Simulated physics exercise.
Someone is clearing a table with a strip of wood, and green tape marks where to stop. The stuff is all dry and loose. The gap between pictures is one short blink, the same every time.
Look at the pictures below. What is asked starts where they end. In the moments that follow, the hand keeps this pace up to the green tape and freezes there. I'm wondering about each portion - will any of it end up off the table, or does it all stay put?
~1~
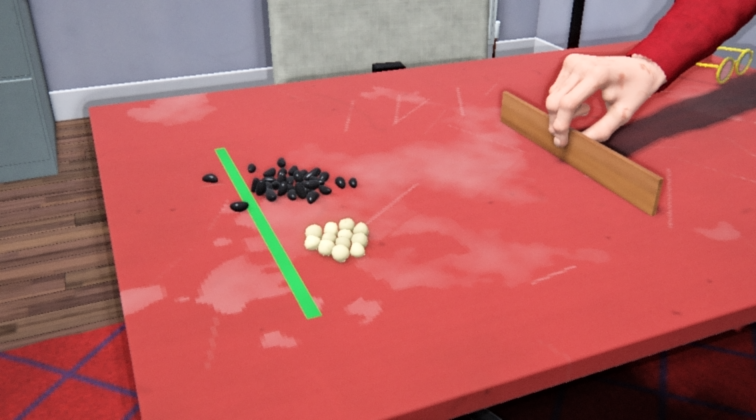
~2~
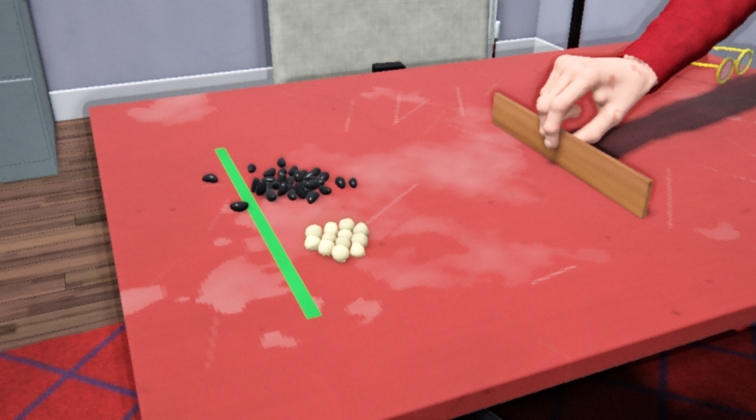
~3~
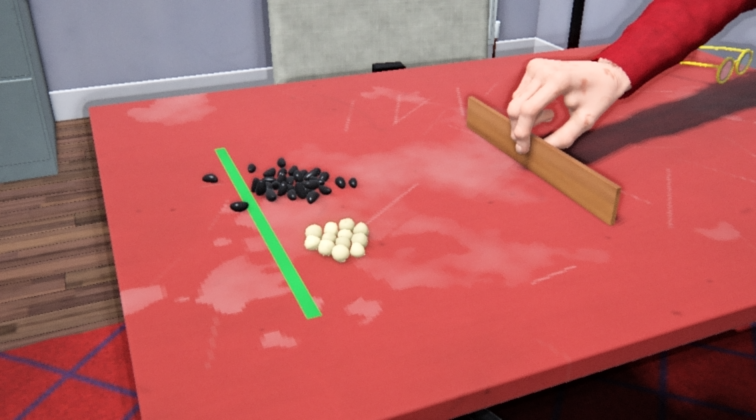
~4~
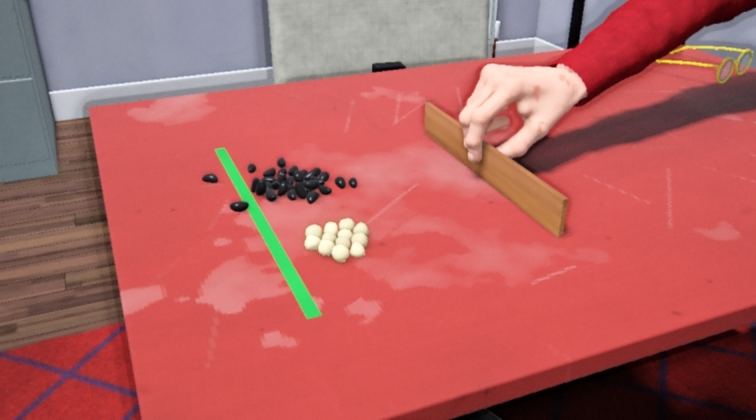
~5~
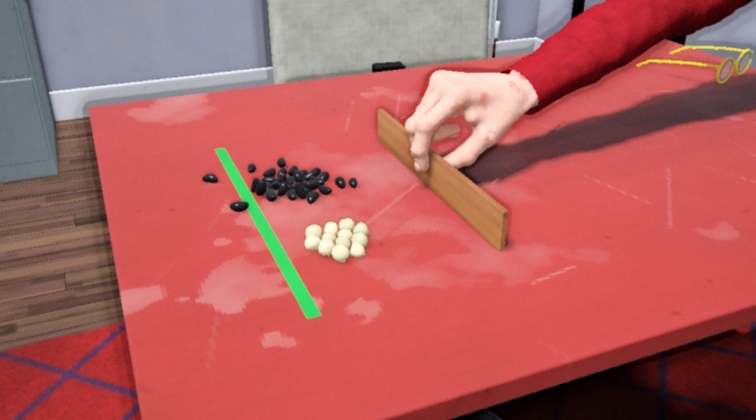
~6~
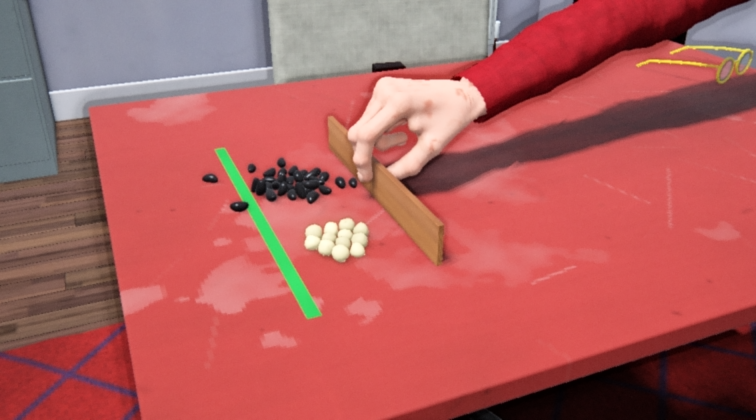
The near portion has some end up off the table, the far portion has some end up off the table.
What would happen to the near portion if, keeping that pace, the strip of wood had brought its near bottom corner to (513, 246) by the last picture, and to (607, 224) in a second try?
First place: It spills some off. Second place: It never goes over.
Then, 0.07 s past the last view, strip of wood still moving, near (304, 174); near portion all on the table, its front near (268, 254); far portion all on the table, its front near (211, 178).
Then, 0.17 s past the last view, strip of wood stopped at the green tape; near portion all on the table, its front near (114, 292); far portion all on the table, its front near (122, 196).
Then, 0.45 s past the last view, strip of wood stopped at the green tape; near portion all over the edge; far portion nearly all over the edge.
Finally, strip of wood stopped at the green tape; near portion all over the edge; far portion nearly all over the edge.
